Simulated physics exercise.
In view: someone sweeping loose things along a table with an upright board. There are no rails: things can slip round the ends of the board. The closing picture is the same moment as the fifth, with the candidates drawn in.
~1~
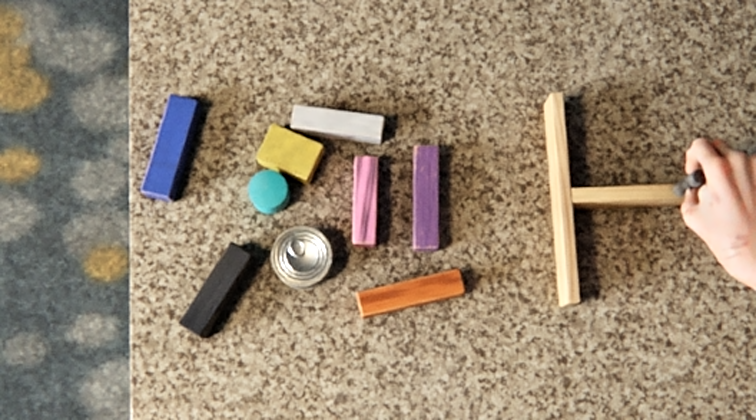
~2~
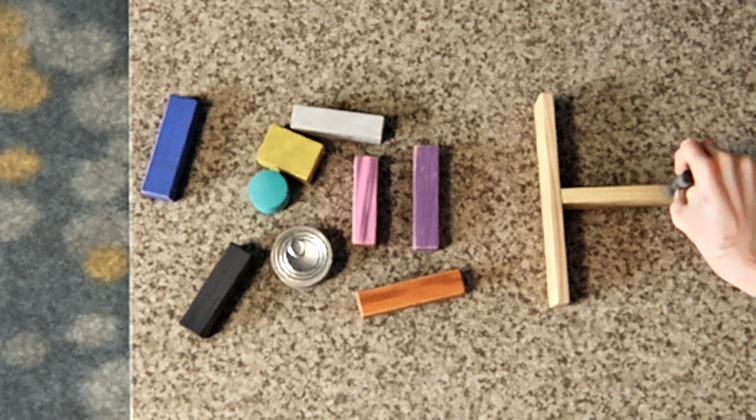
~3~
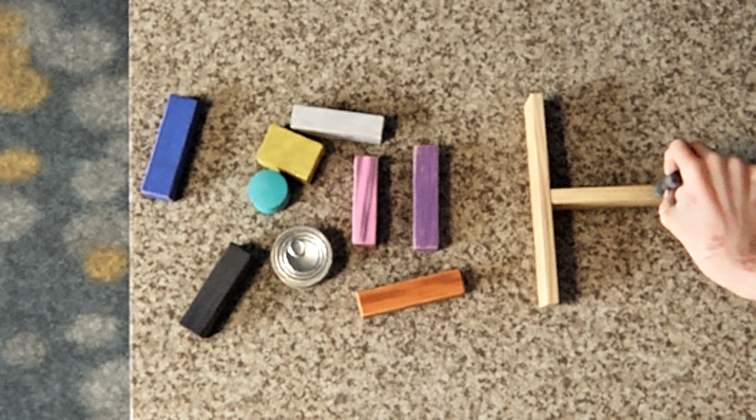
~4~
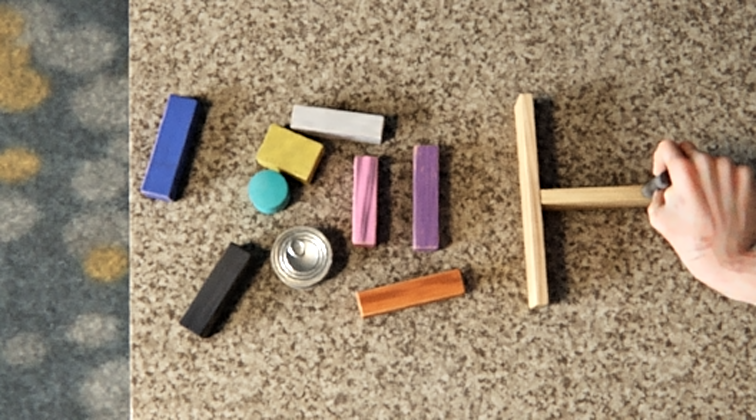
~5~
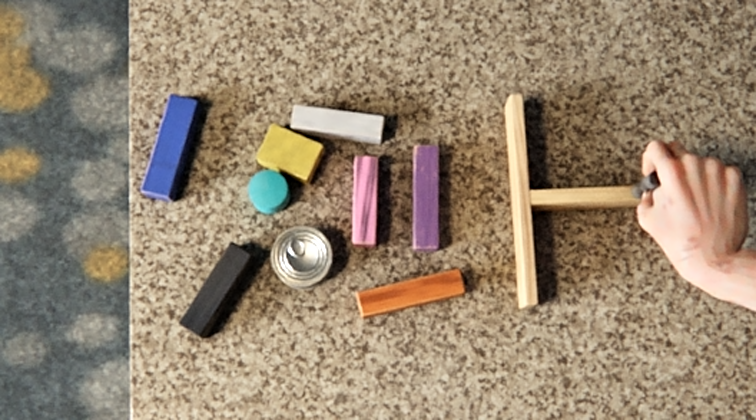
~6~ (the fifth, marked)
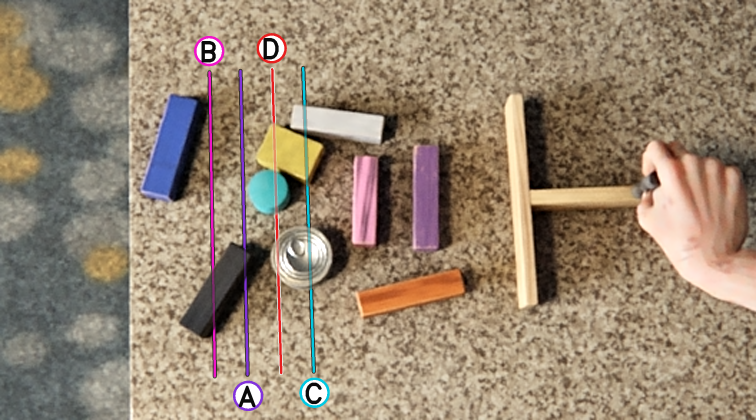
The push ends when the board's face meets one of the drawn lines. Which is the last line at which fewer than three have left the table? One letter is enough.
B.
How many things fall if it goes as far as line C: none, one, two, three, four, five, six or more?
The count is none.
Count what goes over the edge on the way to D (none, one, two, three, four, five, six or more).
By then, none.
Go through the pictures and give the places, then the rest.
The first frame shows blue stick (172, 148); orange stick (410, 294); board (565, 195).
The second frame shows board (555, 196); pink stick (366, 202).
The third frame shows board (544, 196); white bar (338, 125).
The fourth frame shows board (534, 197); purple bar (426, 198).
The fifth frame shows board (524, 197); blue stick (172, 148); orange stick (410, 294); turquoise tin (269, 192).
On the marked copy, A at (244, 219); B at (212, 220); C at (308, 216); D at (277, 217).
Taking B. A third of the way, board (412, 203); orange stick (356, 294); purple bar (392, 200).
Two thirds of the way, board (300, 208); black stick (178, 293); grey tin (224, 269).
When it is over, board (211, 212); black stick over the edge; blue stick over the edge; two fallen.
As for the rest, A is within the limit but short; C is within the limit but short; D is within the limit but short.
